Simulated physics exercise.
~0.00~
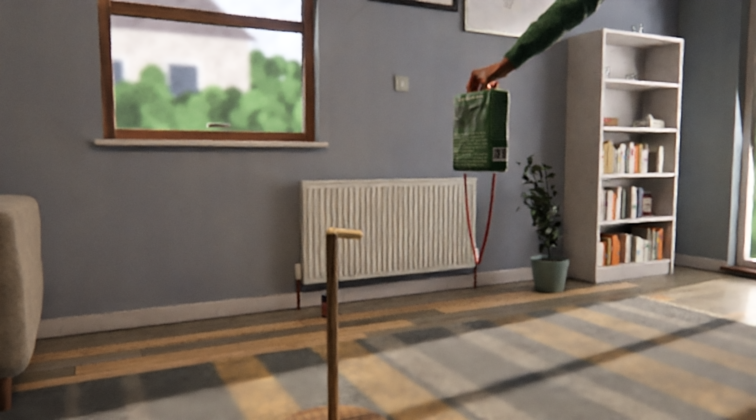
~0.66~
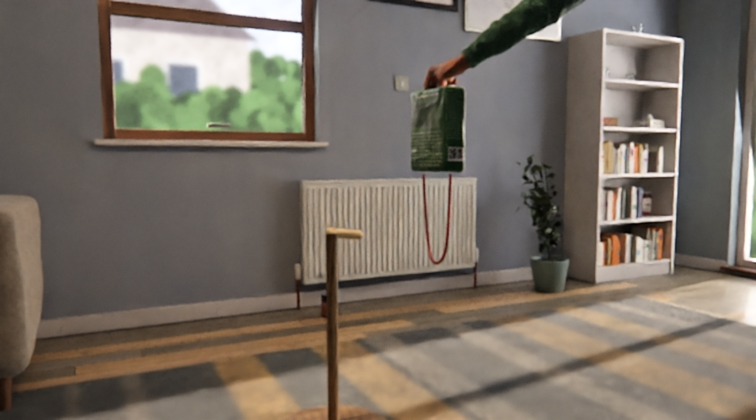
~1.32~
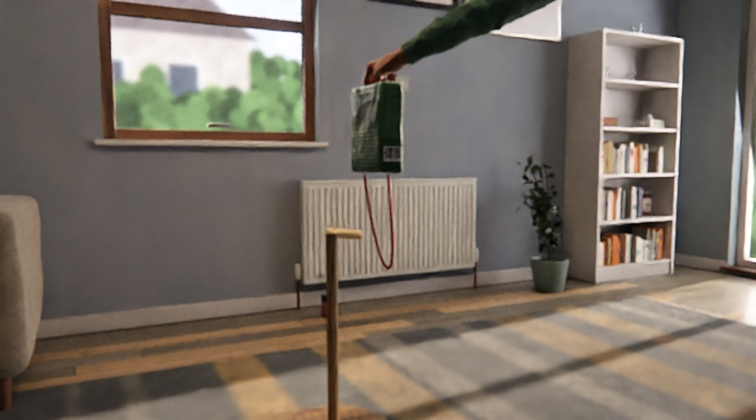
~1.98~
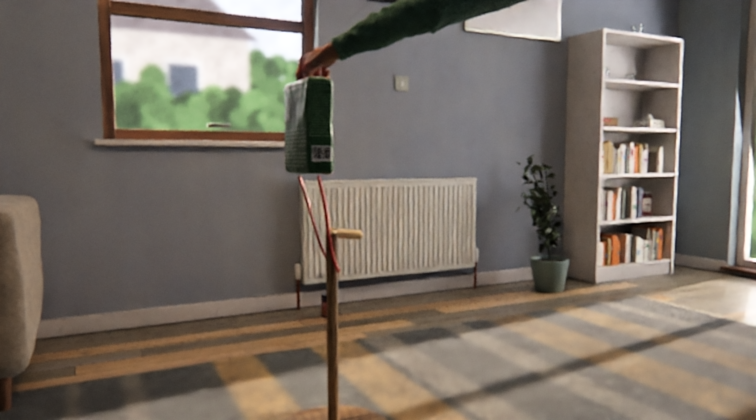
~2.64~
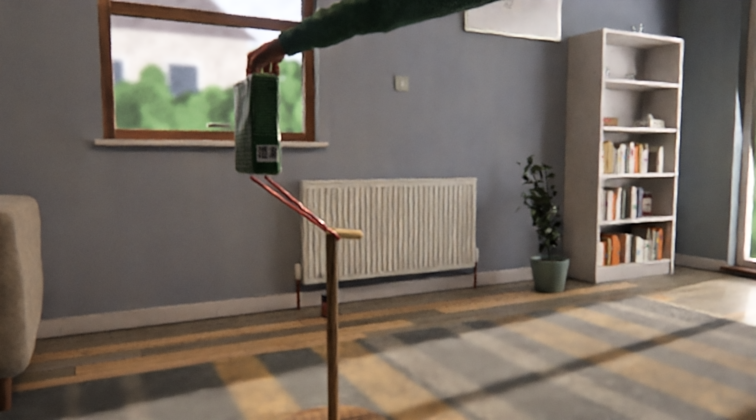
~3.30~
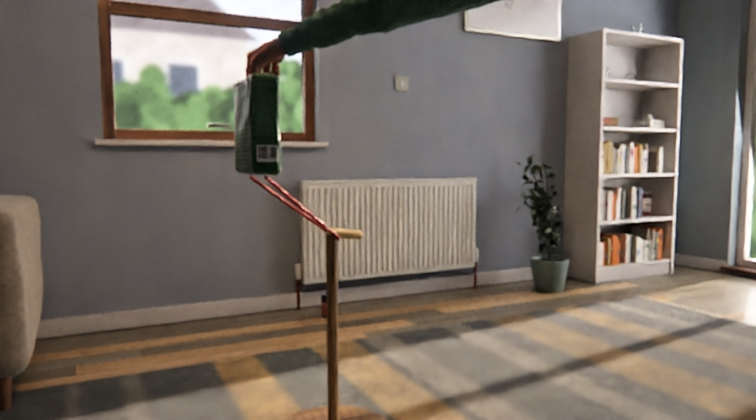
A green bag with a red loop dangling beneath it was carried leftward by a hand across a living room and over a wooden post, until the loop caught on the post and pulled tight, stopping the bag just past it.
